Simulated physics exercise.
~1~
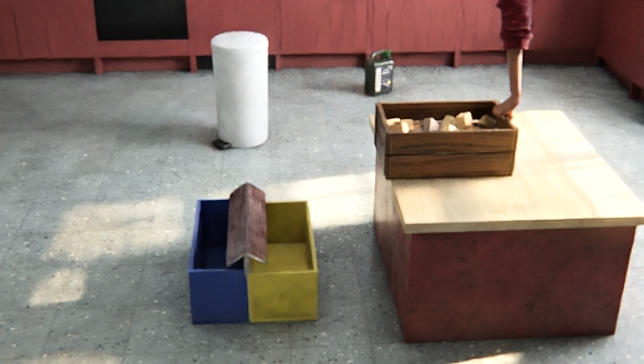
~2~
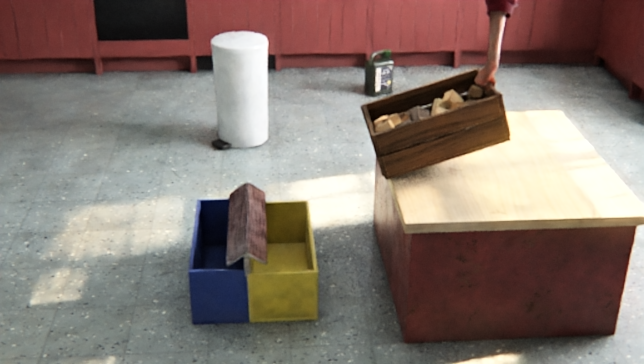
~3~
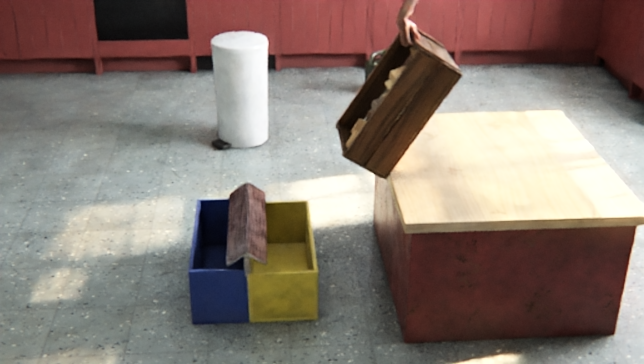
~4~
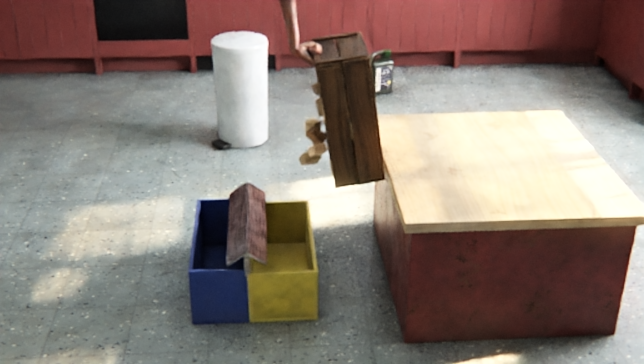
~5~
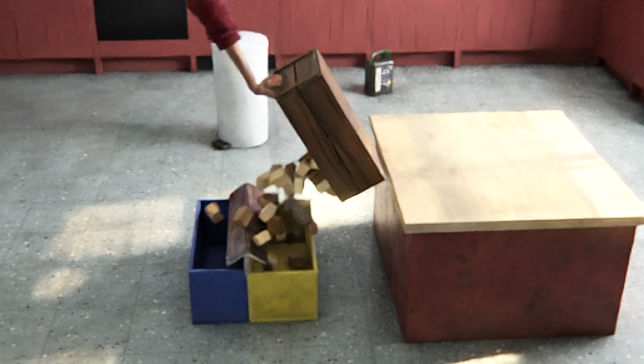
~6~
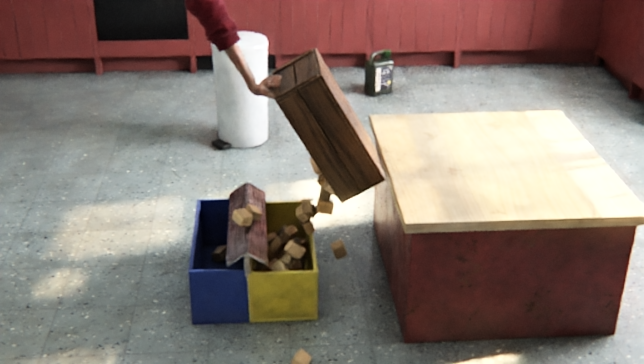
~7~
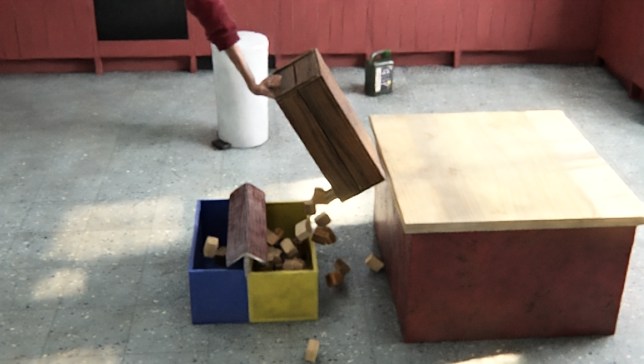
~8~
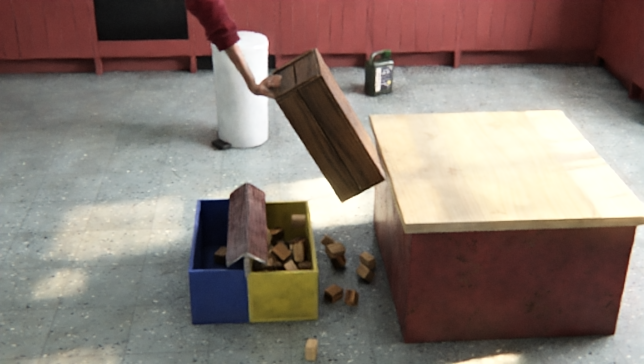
A wooden box full of small wooden blocks sits on a pale-topped, dark red bench at right, seen from slightly above in a grey-floored room with red walls. On the floor to its left stand a blue box and a yellow tote, side by side beneath a brown roof-shaped ridge, with a white cylinder behind. A hand lifts and tips the wooden box leftward past upright. Blocks tumble onto the ridge and mostly into the yellow tote, while some drop short onto the floor. The tilted box is held still, with few blocks in the blue box.
